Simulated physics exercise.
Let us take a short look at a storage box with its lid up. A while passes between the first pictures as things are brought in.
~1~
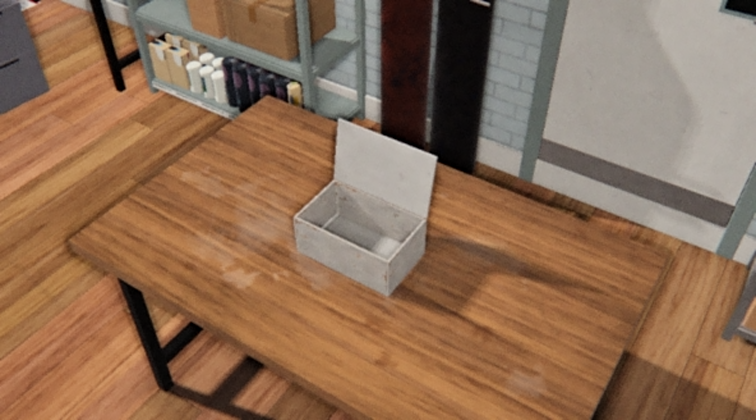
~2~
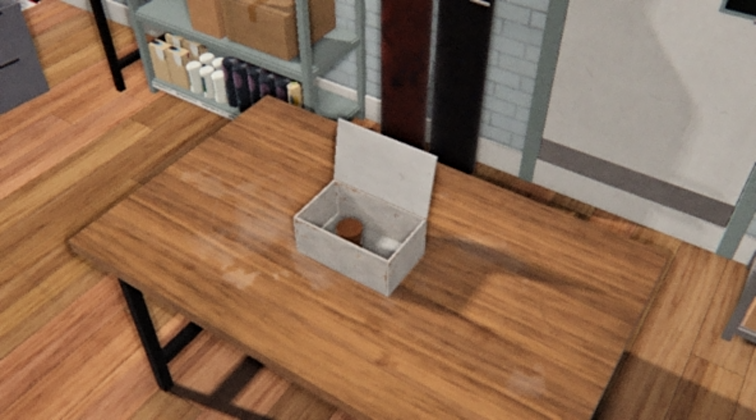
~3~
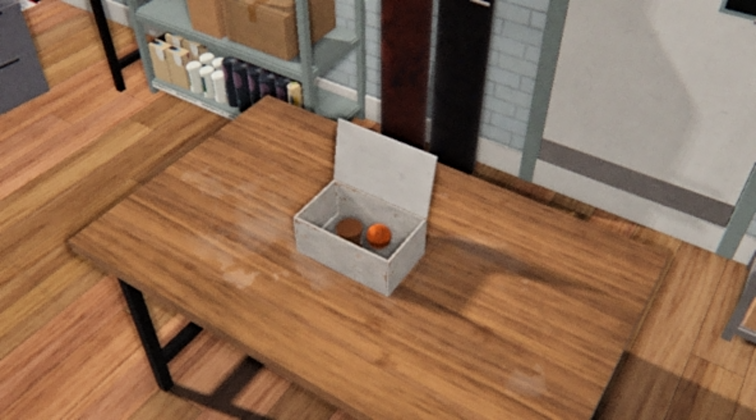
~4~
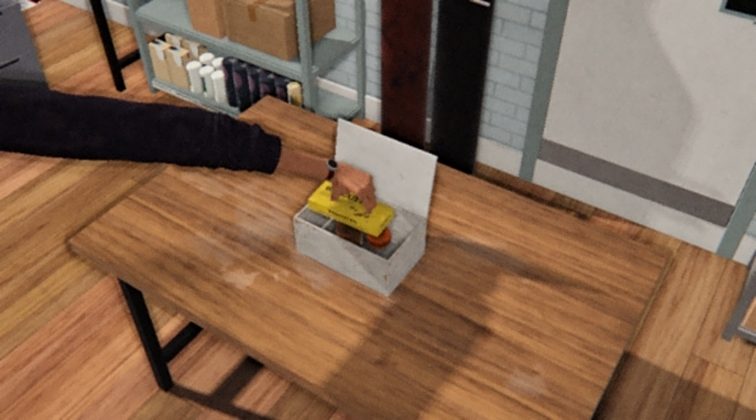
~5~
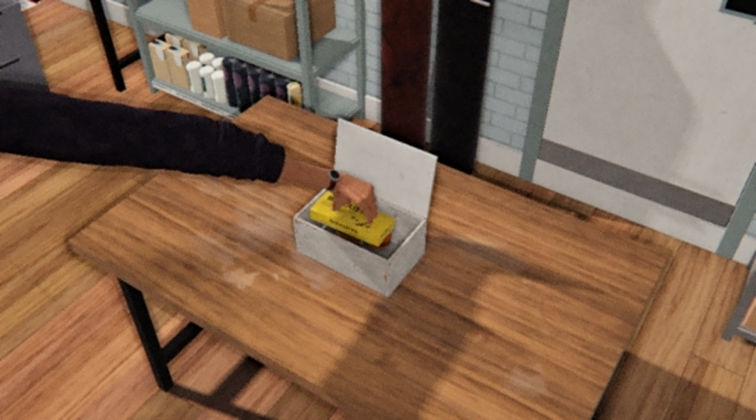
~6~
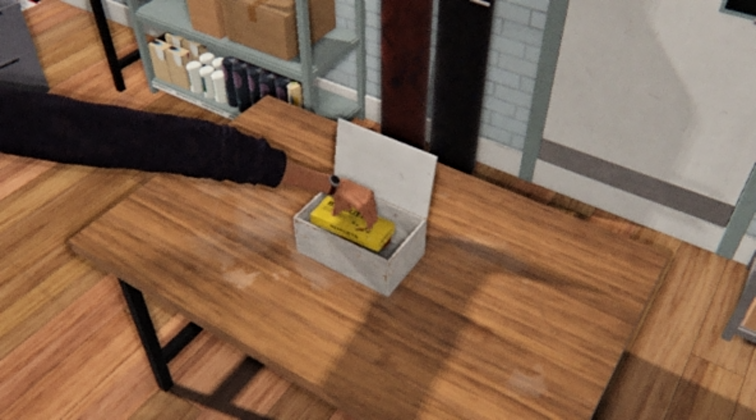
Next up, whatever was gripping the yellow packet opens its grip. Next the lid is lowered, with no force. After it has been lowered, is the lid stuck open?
The lid seats properly.
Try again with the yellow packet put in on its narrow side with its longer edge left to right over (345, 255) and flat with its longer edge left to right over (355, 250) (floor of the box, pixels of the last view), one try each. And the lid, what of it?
On the first try the lid stays partly open, and on the second it goes all the way down.
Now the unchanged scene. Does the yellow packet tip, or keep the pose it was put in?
Once everything settles, the yellow packet keeps its original angle.
Then, 1.20 s on from there, lid starting down.
Then, 1.80 s on from there, lid 48° above the rim.
Then, 2.30 s on from there, lid 12° above the rim.
In the end, lid shut; all 3 unmoved. At the end, from the last picture's camera, yellow packet near (352, 224).
